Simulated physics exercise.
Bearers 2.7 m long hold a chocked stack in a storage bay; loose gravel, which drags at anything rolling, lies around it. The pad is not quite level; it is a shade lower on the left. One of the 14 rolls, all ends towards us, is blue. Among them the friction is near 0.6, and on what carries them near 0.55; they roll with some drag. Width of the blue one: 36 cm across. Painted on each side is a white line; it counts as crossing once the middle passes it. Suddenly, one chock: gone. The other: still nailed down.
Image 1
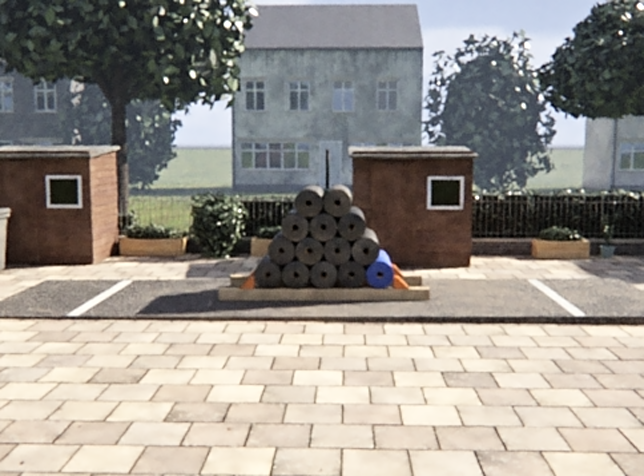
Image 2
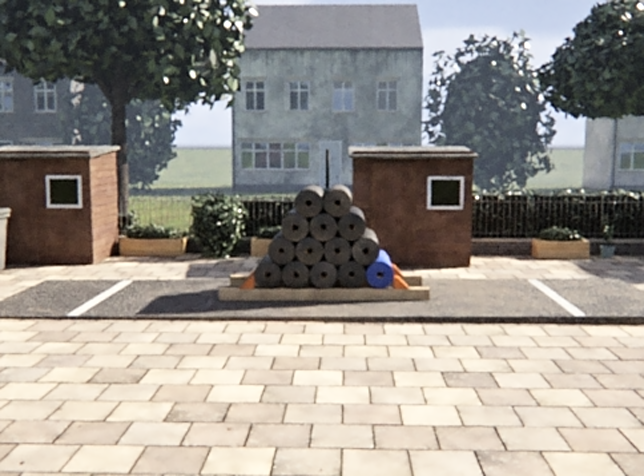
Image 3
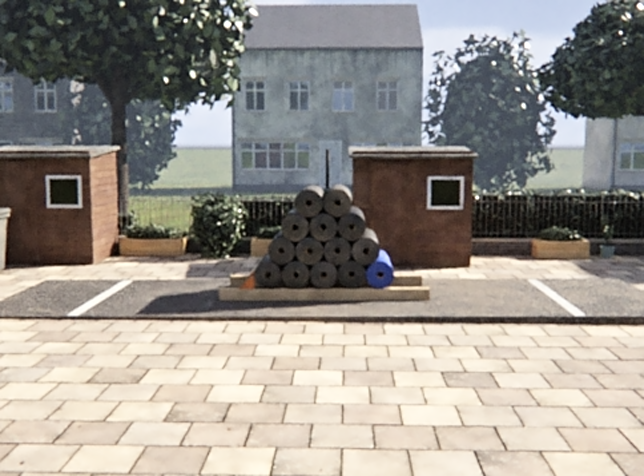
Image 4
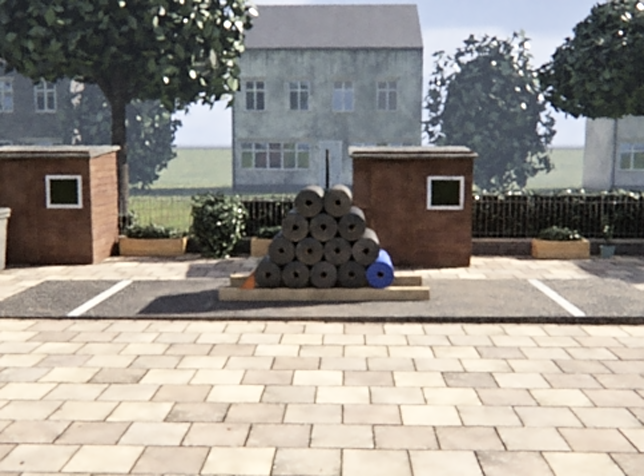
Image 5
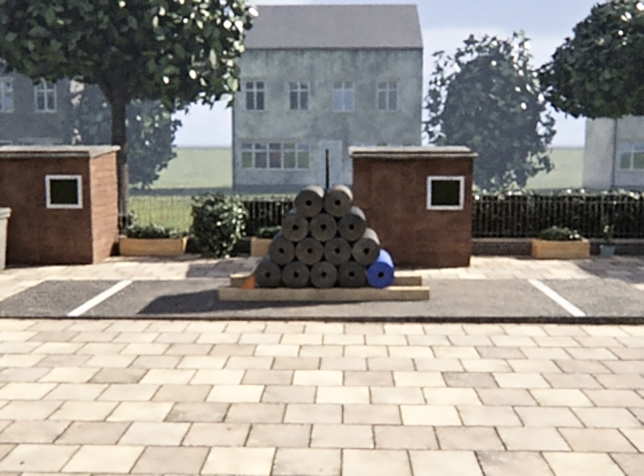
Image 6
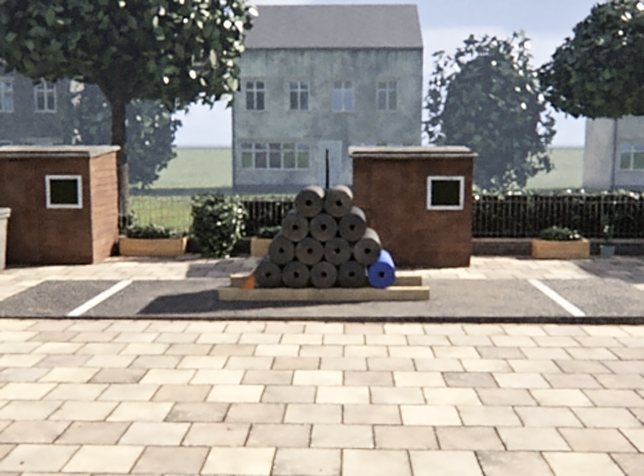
In a paved yard, the right orange chock disappears while the stacked rolls stay still.
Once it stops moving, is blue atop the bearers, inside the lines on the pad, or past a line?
Once it stops, it is inside the lines on the pad.
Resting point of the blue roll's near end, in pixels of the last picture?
In the last view it sits close to (499, 287).
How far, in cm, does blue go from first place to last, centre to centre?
Blue shifts by 150.
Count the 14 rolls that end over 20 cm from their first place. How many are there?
4.
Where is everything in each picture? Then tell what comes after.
In the first picture, blue (380, 275); both chocks in; lines at (96, 301) and (560, 300); the pad is a shade lower on the left; 5 of the 14 form the bottom row.
In the second picture, blue (380, 275).
In the third picture, blue (380, 275); right chock gone.
In the fourth picture, blue (380, 275).
In the fifth picture, blue (381, 275).
In the sixth picture, blue (382, 275); lines at (96, 301) and (560, 300).
Then, 0.3 s past the sixth picture, blue is on the bearers, 55 cm from the bearers' right end, rolling right; 0 over a line so far.
Then, 0.6 s past the sixth picture, blue is on the bearers, 45 cm from the bearers' right end, rolling right; 0 over a line so far.
Then, 0.9 s past the sixth picture, blue is on the bearers, 15 cm from the bearers' right end, rolling right; 0 over a line so far.
Then, 1.2 s past the sixth picture, blue is off the bearers, 150 cm short of the right line, rolling right; 0 over a line so far.
Finally (2.7 s after the last picture), blue is off the bearers, 80 cm short of the right line; 0 over a line so far.
